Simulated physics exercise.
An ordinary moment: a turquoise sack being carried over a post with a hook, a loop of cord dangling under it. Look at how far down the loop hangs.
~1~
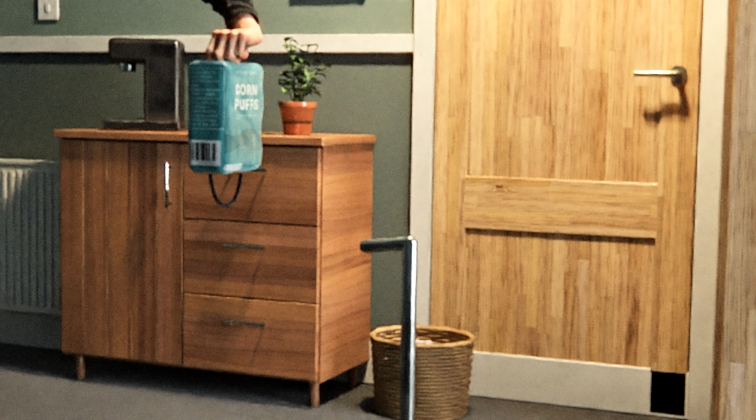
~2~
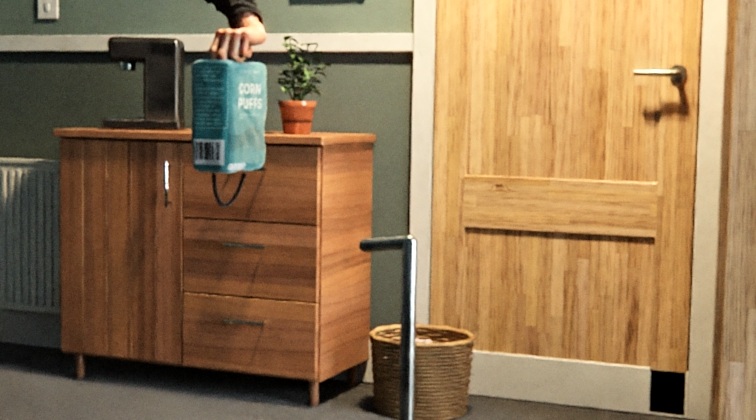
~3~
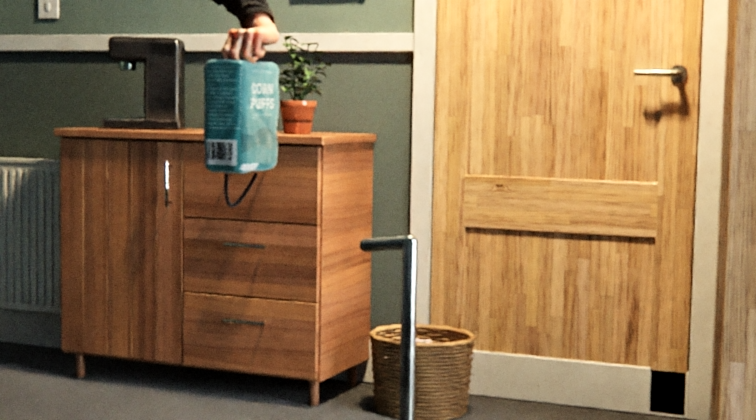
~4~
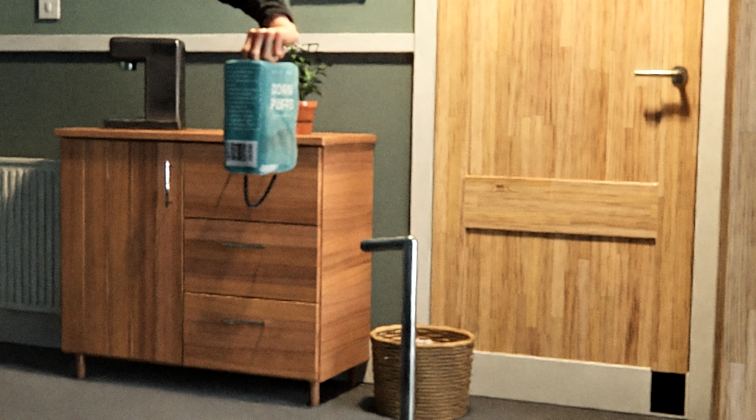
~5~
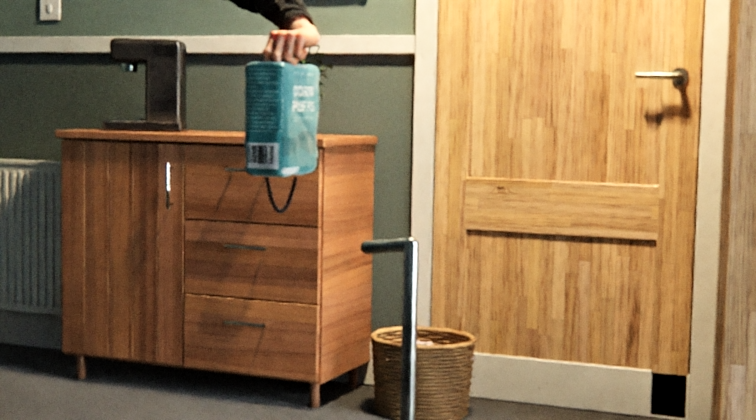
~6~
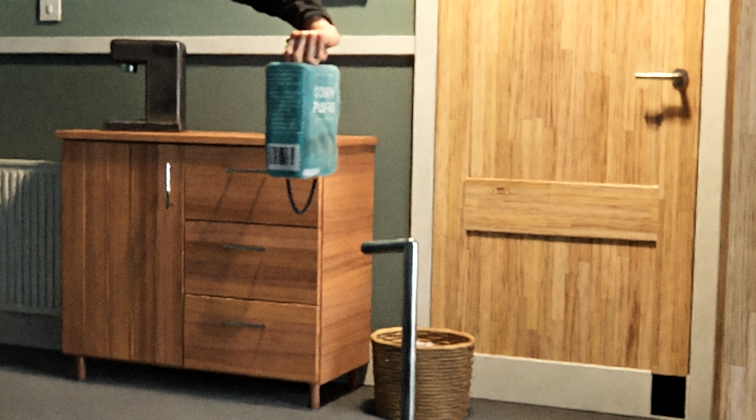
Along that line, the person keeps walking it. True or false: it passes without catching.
True.
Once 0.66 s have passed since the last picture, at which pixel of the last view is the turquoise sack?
I'd put it at roughly (421, 123) in the last picture's pixels.
Then, 0.66 s after the last picture, sack over the post near (421, 123).
Then, 1.26 s after the last picture, sack past the post near (537, 126).
At rest, sack past the post near (576, 127). The turquoise sack goes by freely.
